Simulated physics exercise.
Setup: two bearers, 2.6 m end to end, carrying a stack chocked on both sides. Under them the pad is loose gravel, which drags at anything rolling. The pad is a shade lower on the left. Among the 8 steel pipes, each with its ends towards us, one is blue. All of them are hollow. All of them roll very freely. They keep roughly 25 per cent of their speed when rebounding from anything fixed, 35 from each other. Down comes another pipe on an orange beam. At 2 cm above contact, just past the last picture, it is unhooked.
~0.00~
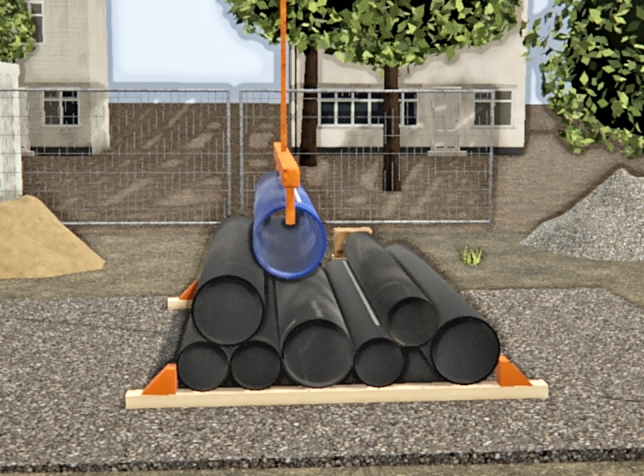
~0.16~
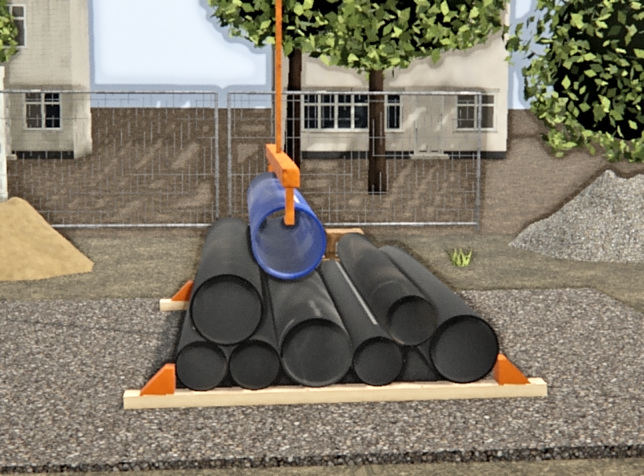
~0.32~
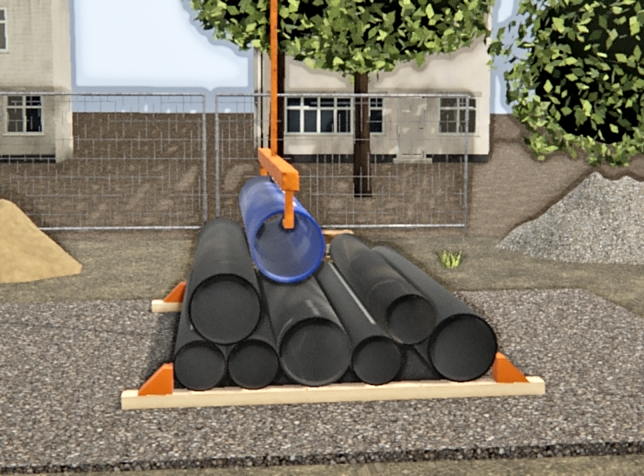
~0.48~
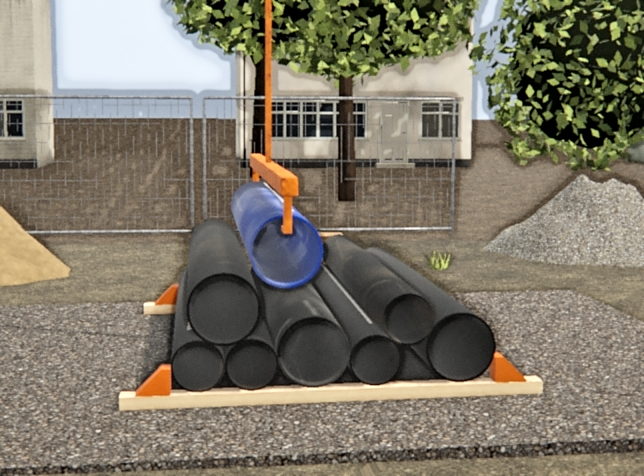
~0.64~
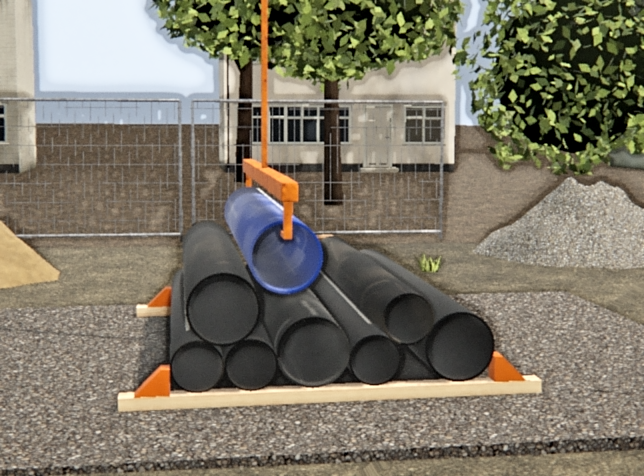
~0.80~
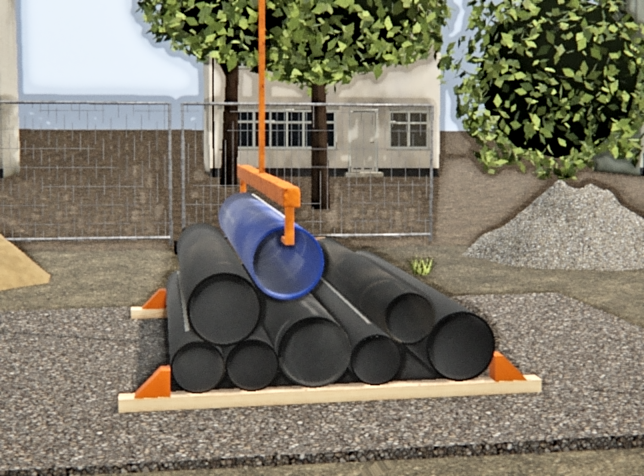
A blue pipe hanging from an orange lifting beam lowers very slightly above a chocked stack of black pipes on gravel, while the view shifts gradually around the stack and the fence, trees and building behind slide left.
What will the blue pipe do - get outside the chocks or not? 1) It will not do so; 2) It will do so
1, it will not do so.
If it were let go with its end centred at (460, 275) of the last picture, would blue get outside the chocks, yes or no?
Note: Blue - no, it would not.
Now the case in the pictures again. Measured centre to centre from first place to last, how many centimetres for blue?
Estimate - blue near 25.
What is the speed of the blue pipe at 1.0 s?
Roughly 1.5 m/s.
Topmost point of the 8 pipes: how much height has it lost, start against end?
25 cm.
By 1.0 s, blue is up on others, 75 cm inside the left chock, rolling right; 0 of 8 are outside the chocks.
By 1.1 s, blue as before; 0 of 8 are outside the chocks.
By 1.2 s, blue as before; 0 of 8 are outside the chocks.
Finally (1.5 s), blue is up on others, 75 cm inside the left chock; 0 of 8 are outside the chocks.
